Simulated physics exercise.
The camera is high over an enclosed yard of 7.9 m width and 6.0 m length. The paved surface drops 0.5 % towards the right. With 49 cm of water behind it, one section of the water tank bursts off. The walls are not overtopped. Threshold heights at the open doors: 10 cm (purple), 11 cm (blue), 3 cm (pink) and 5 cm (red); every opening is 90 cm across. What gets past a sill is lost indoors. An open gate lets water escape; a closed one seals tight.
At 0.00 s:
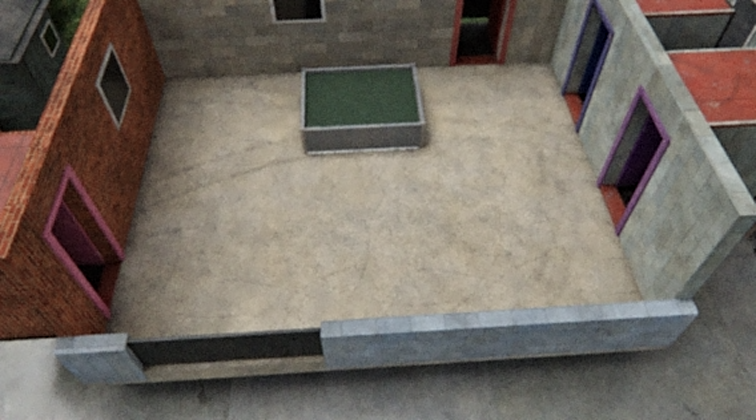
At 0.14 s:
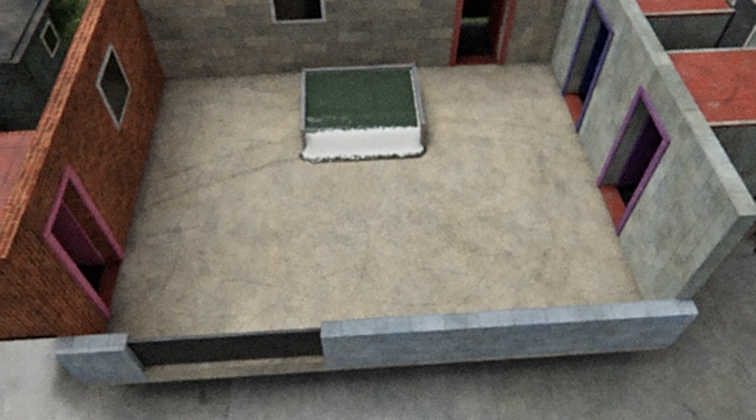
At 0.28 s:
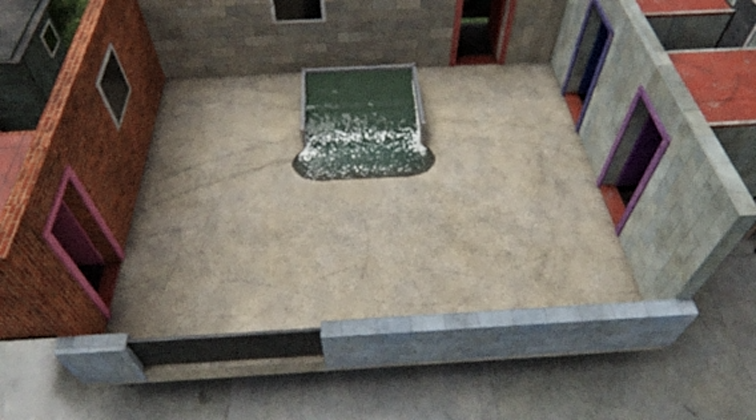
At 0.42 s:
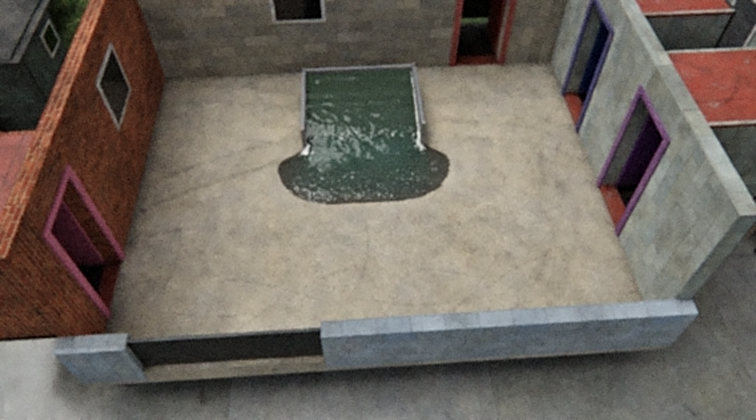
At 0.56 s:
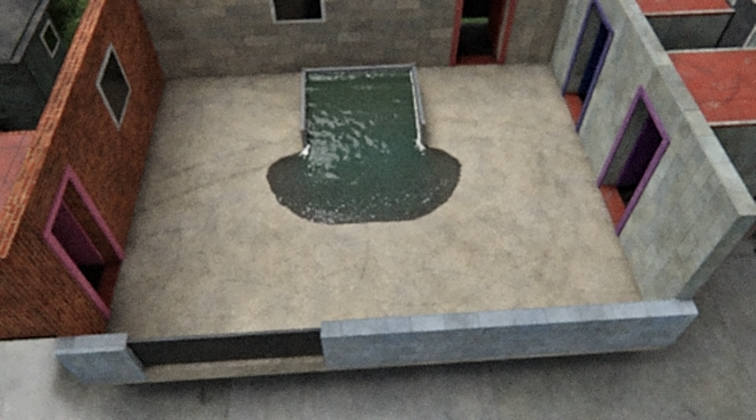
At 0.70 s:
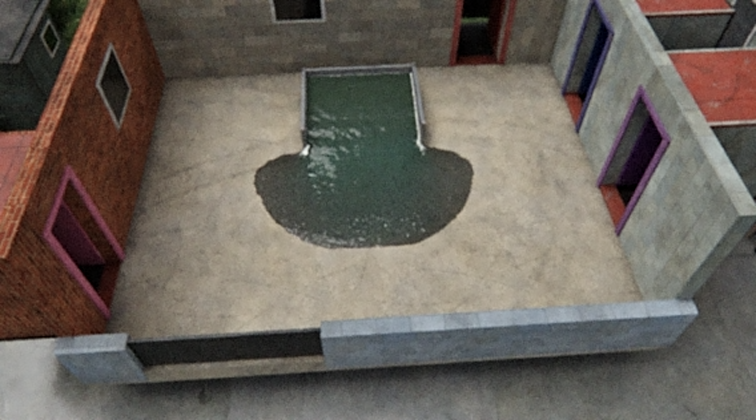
At first, dark green water sits still in a raised rectangular tank near the back wall of an enclosed paved yard. The tank's front side gives way and white, foaming water pours out onto the floor. It then spreads forward and sideways into a widening, dark rounded pool, its surface rippling.
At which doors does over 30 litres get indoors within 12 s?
Within that time: At the purple door it does not reach the limit; at the blue door it keeps below the limit; at the pink door it exceeds the limit; at the red door it keeps below the limit.
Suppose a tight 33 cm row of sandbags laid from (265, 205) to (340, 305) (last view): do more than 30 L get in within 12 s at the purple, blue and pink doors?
Then: Purple not over, blue not over, pink below.
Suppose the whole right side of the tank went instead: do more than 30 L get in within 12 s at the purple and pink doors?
Then: Purple not over, pink not over.
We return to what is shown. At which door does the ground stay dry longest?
Last comes the red one.
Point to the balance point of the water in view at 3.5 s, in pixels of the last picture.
At about (375, 248).
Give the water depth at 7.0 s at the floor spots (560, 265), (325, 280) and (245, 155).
About 8, 4 and 1 cm.
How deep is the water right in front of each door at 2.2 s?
Depths in cm: Purple 0, blue 0, pink 0, red 0.
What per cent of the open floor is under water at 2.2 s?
Some 40 per cent of it.
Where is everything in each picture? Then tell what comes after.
In the first picture, still water, 49 cm deep, in the water tank at (361, 99).
In the second picture, water pours out at (364, 142) and has run 1.1 m, to (305, 157); typically 9 cm deep outside, 49 cm at the water tank's back.
In the third picture, the front is at (298, 167), 1.2 m from the gap at (364, 143); 1.4 m2 of floor is under water; 49 cm left at the back of the water tank.
In the fourth picture, the front is at (291, 185), 1.5 m from the gap at (364, 144); 2.8 m2 of floor is under water; 48 cm left at the back of the water tank.
In the fifth picture, the front is at (287, 202), 1.8 m from the gap at (364, 143); 4.1 m2 of floor is under water; 43 cm left at the back of the water tank.
In the sixth picture, the front is at (413, 239), 2.2 m from the gap at (364, 144); 5.6 m2 of floor is under water; 42 cm left at the back of the water tank.
After 1.4 s water covers 30 % of the floor and is deepest (19 cm) near (379, 156); purple door not reached, blue door not reached, pink door not reached, red door not reached.
After 2.2 s water covers 40 % of the floor and is deepest (24 cm) near (371, 342); purple door not reached, blue door not reached, pink door not reached, red door not reached.
After 3.5 s water covers 45 % of the floor and is deepest (25 cm) near (643, 325); purple door not reached, blue door not reached, pink door 5 cm at the sill, 0 L in, red door not reached.
After 7.0 s water covers 75 % of the floor and is deepest (9 cm) near (631, 326); purple door 7 cm at the sill, 0 L in, blue door 3 cm at the sill, 0 L in, pink door 6 cm at the sill, 54 L in, red door not reached.
After 12.0 s water covers 100 % of the floor and is deepest (8 cm) near (354, 84); purple door 4 cm at the sill, 0 L in, blue door 5 cm at the sill, 0 L in, pink door 2 cm at the sill, 63 L in, red door 6 cm at the sill, 3 L in.
